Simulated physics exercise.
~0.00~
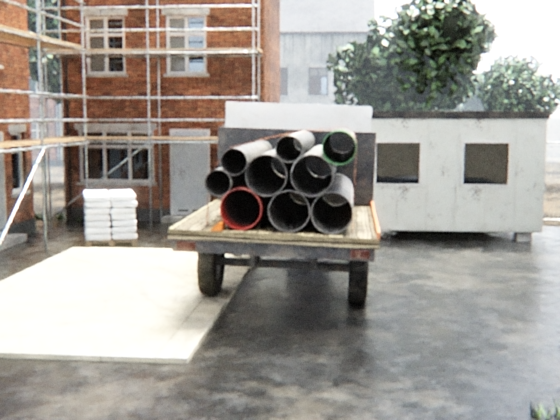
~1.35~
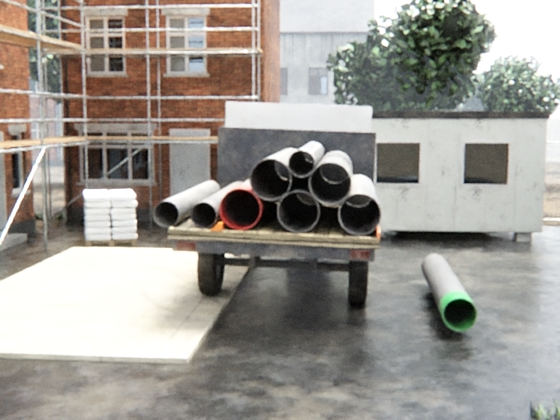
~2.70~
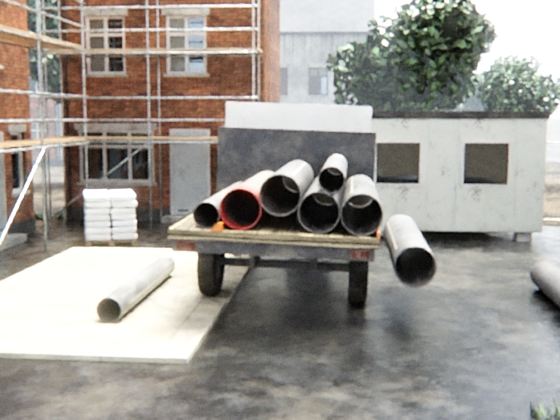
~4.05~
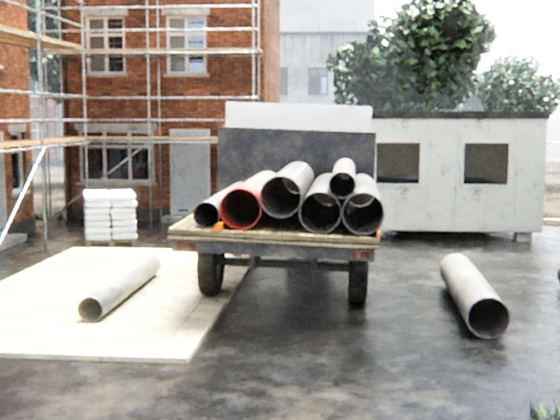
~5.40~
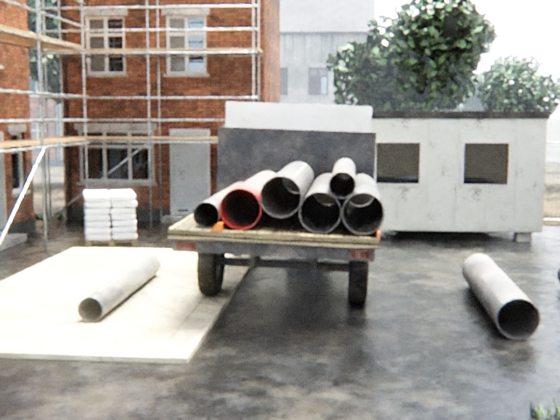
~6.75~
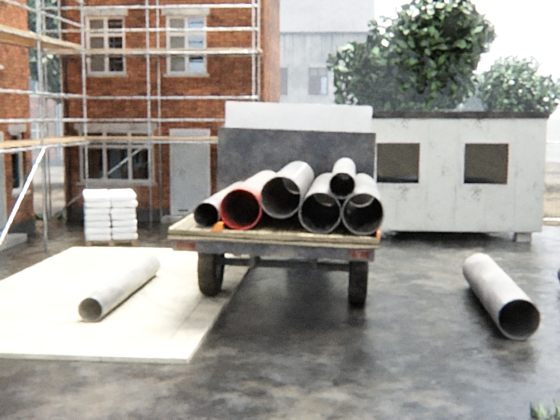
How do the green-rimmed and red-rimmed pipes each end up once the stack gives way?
The green-rimmed pipe falls off the right side of the flatbed and rolls away out of view. The red-rimmed pipe stays on the deck.
